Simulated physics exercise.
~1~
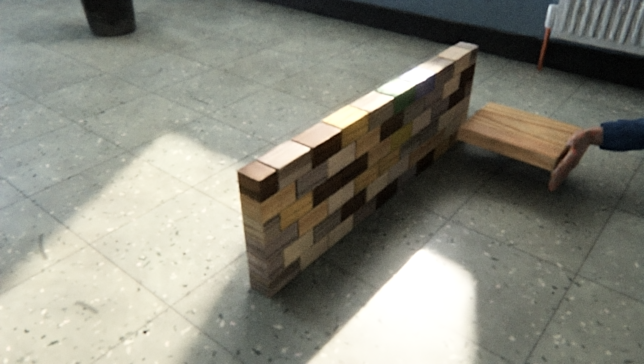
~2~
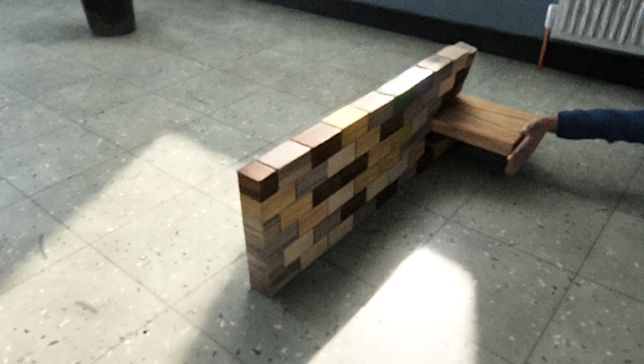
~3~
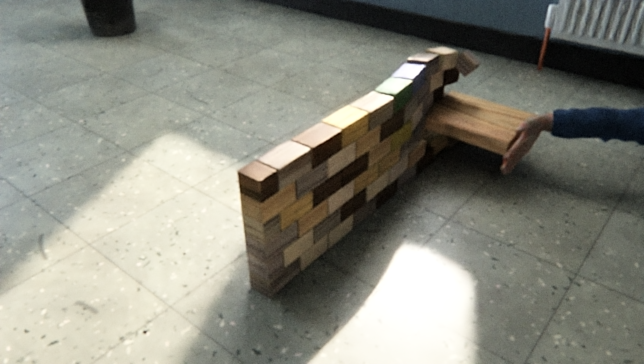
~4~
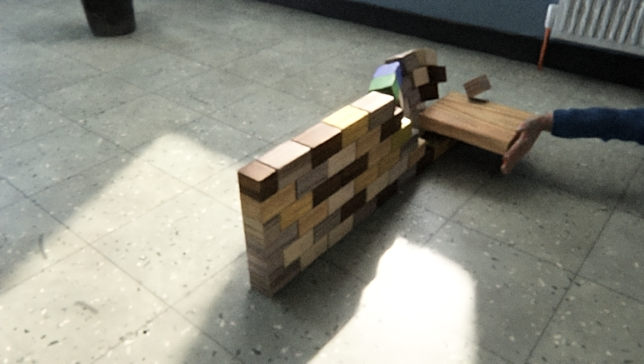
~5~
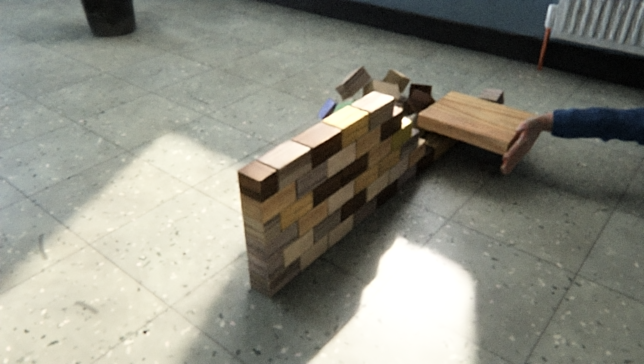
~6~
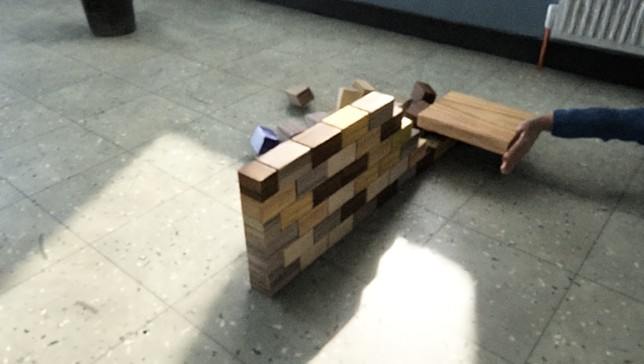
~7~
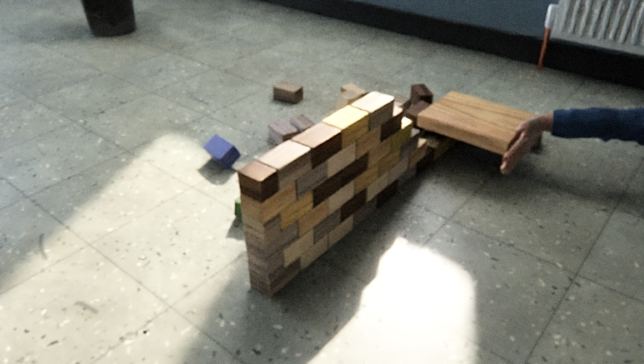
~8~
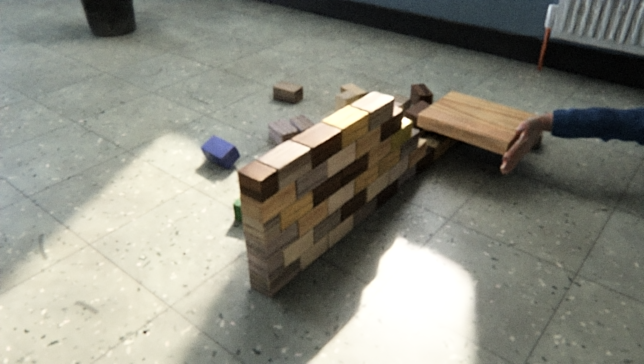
A hand in a dark blue sleeve holds a broad wooden block at the right, beside a narrow wall of stacked wooden blocks in browns and yellows on a speckled tile floor, seen from above at an angle. It pushes the block leftward into the far end of the wall. The top there bends, then breaks apart, and blocks tumble behind the wall, a blue one rolling leftward and a green one falling too. The hand stays still. The near part remains standing, with the blue block on the floor to the left and the green one partly hidden behind the wall.
